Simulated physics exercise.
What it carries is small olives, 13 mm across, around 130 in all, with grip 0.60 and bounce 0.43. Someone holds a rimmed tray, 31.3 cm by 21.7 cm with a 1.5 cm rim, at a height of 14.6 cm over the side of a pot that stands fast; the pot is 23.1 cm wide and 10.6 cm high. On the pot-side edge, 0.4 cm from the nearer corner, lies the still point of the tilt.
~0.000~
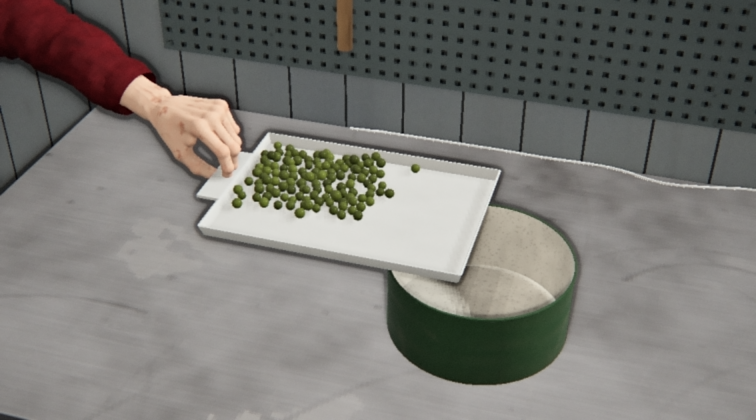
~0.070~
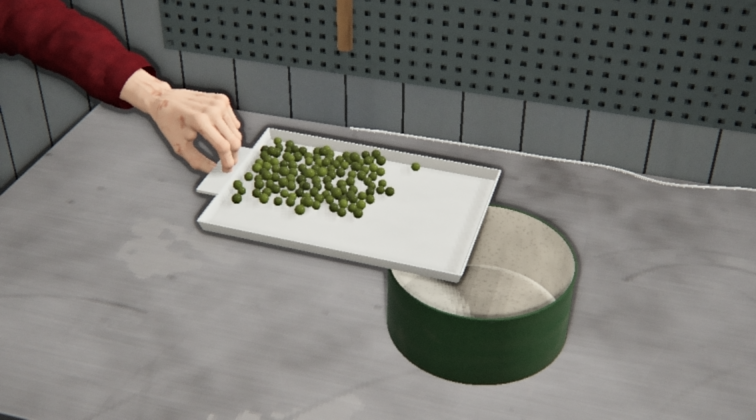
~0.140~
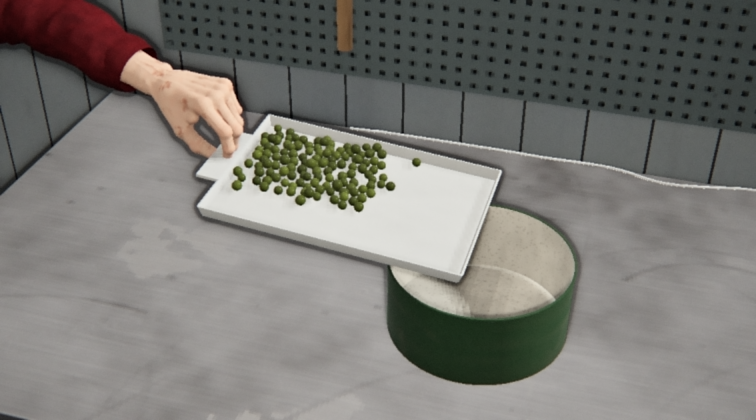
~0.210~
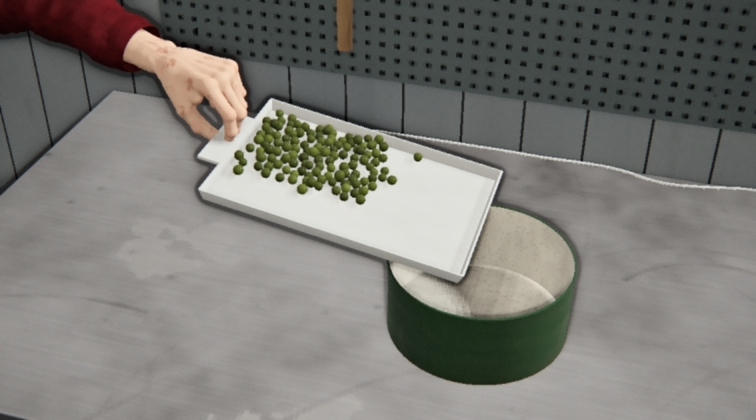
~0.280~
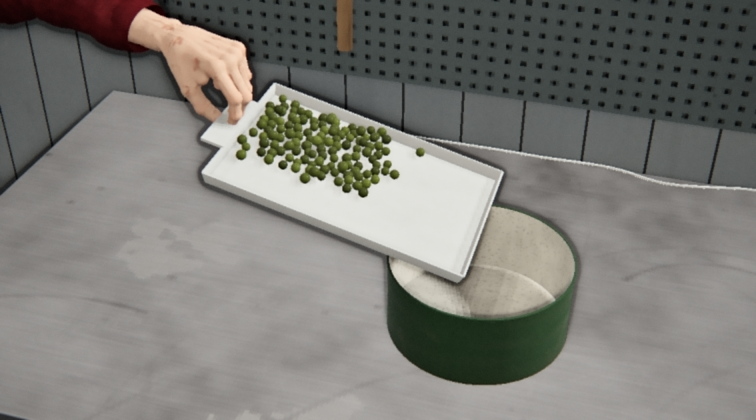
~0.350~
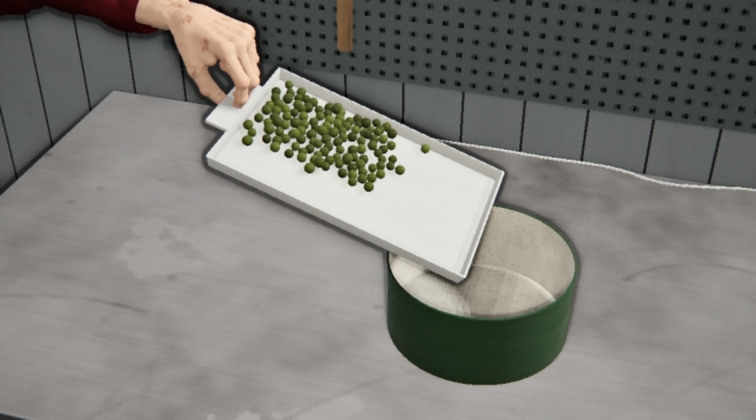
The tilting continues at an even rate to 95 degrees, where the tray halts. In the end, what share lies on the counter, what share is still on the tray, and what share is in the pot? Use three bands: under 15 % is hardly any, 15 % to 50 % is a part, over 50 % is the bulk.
Shares - counter: Hardly any; tray: Hardly any; pot: The bulk.
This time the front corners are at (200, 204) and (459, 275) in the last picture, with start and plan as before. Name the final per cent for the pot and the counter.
Pot 0; counter 100.
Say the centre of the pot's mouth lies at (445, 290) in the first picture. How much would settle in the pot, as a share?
It would come to around 45 percent.
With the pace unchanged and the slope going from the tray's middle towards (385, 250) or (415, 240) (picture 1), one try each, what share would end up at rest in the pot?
Roughly 0 per cent on the first try and 55 per cent on the second.
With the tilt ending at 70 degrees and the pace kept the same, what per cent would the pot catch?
It would land at about 40 percent.
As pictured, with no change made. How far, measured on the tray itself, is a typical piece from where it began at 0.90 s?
Displacement on the tray: Roughly 21 cm.
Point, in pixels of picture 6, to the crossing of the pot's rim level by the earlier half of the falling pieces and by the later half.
Earlier half at about (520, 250), later half at about (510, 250) in pixels.
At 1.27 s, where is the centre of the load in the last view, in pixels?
By then the middle of the load sits around (486, 218).
After 0.90 s, tilt 55 degrees; the tray holds 75 %, the pot 10 %.
After 1.27 s, tilt 79 degrees; the tray holds 55 %, the pot 40 %.
After 1.72 s, tilt 95 degrees; the tray holds 10 %, the pot 85 %.
In the end, at 2.4 s, counter 5 %, tray 0 %, pot 95 %.
